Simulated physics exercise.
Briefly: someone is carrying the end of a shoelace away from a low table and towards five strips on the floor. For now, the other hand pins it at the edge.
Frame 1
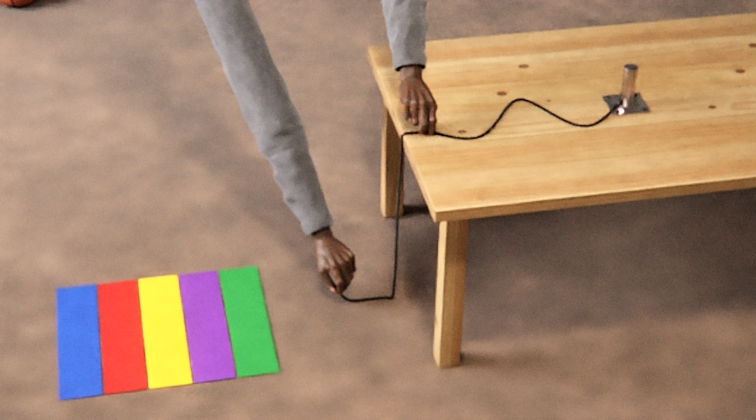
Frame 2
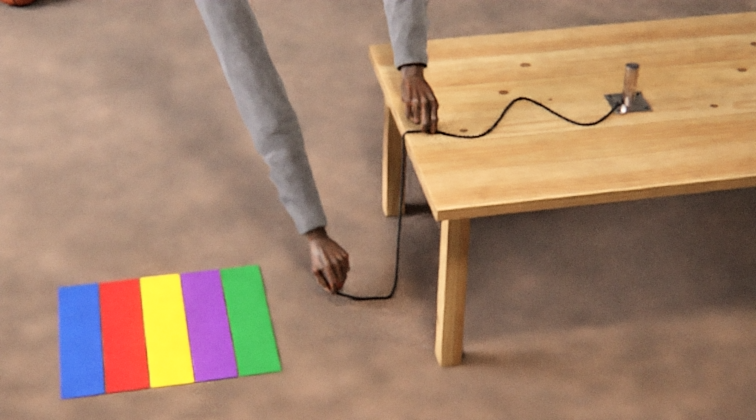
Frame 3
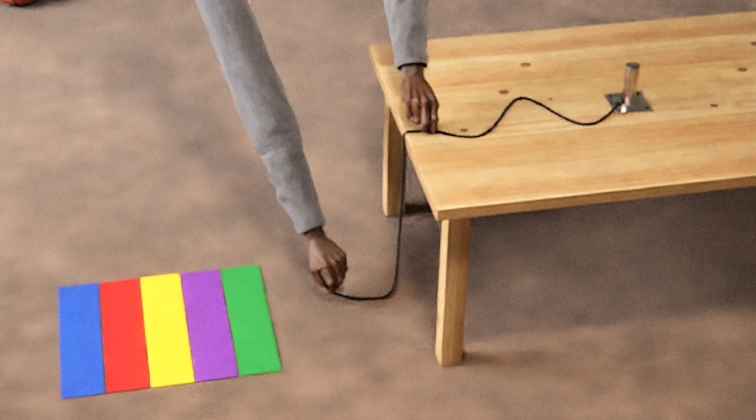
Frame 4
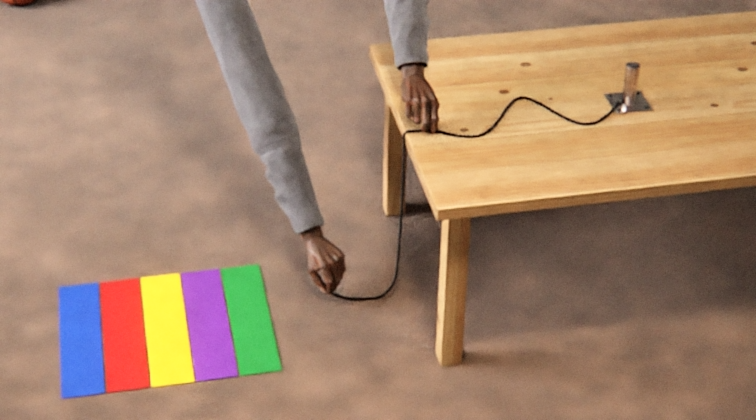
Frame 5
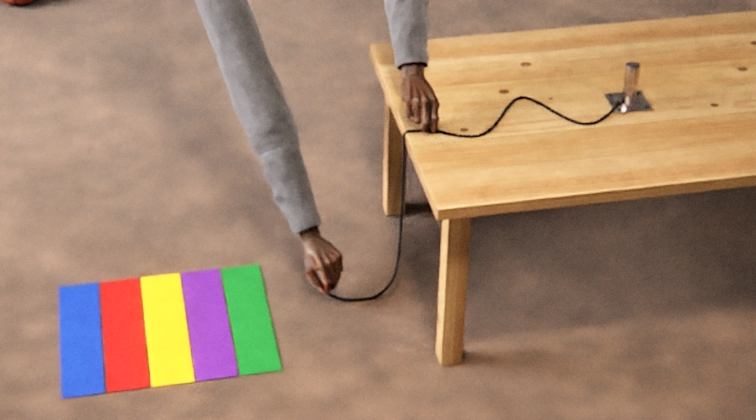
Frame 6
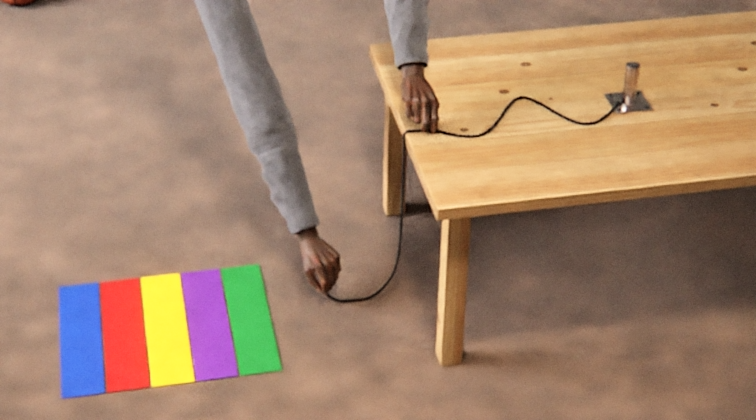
A dark cord's end, held in one hand near the floor, shifts slightly left toward five coloured strips, nearest the green one. The hanging part eases into a rounder curve beside the low wooden table, while the other hand keeps pinning the cord at the table's edge, almost still throughout.
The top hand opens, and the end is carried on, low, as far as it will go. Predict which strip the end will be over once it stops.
I would say the red strip.
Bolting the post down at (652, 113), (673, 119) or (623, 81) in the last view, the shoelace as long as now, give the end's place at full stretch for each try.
Try 1 about (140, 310), try 2 about (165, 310), try 3 about (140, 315).
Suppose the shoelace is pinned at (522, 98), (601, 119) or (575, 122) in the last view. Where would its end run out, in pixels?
Going try by try, I'd put it close to (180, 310), then (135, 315), and finally (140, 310).
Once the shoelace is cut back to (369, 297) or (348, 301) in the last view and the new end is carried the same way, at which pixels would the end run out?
Case by case it comes to about (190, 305) and then about (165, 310).
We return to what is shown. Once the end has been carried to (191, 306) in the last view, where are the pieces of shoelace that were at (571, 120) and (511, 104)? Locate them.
Approx. (547, 108); approx. (469, 117).
Soon after, end near (191, 306); over purple.
After that, end near (146, 312); over yellow.
At the stop, end near (122, 315); over red. Over red.
